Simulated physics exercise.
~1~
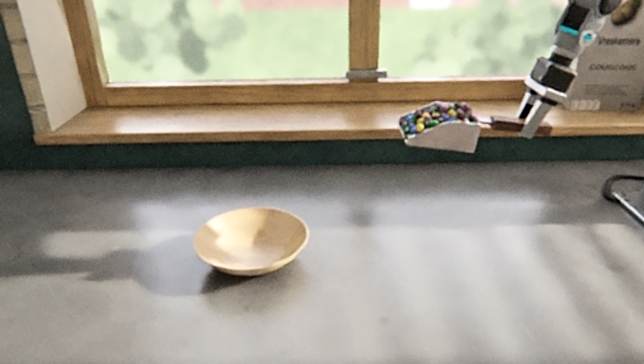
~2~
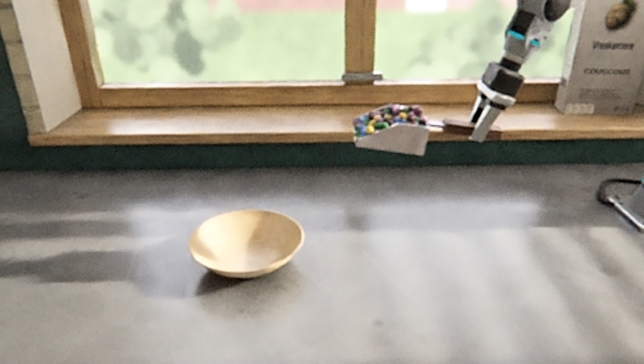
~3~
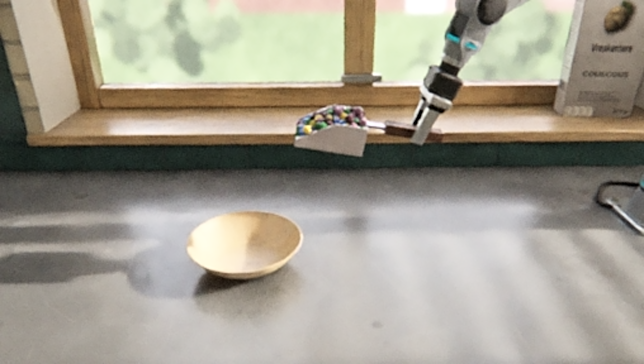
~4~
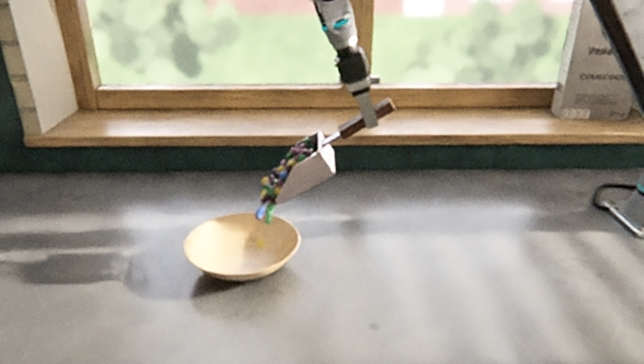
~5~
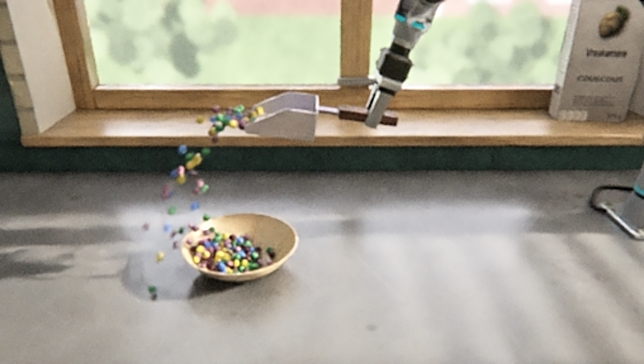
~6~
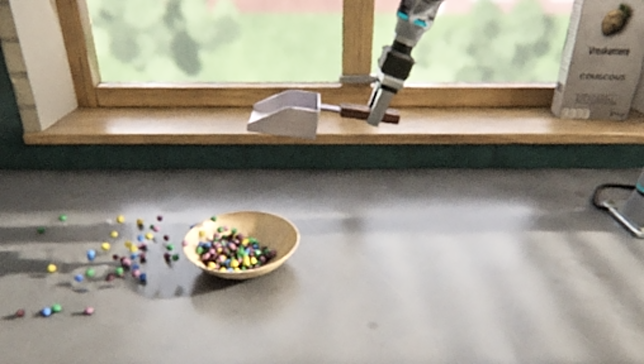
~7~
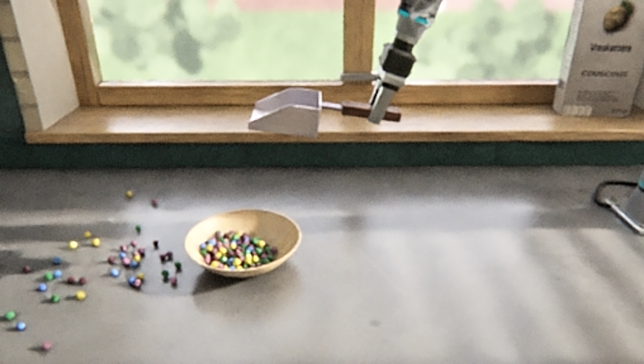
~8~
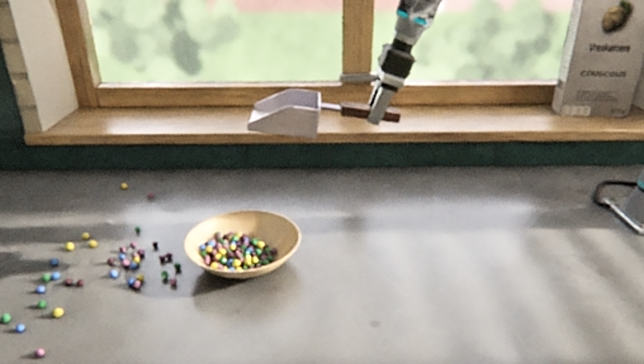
On a grey counter, a robot arm tips colourful sweets into a bowl, spilling some left.
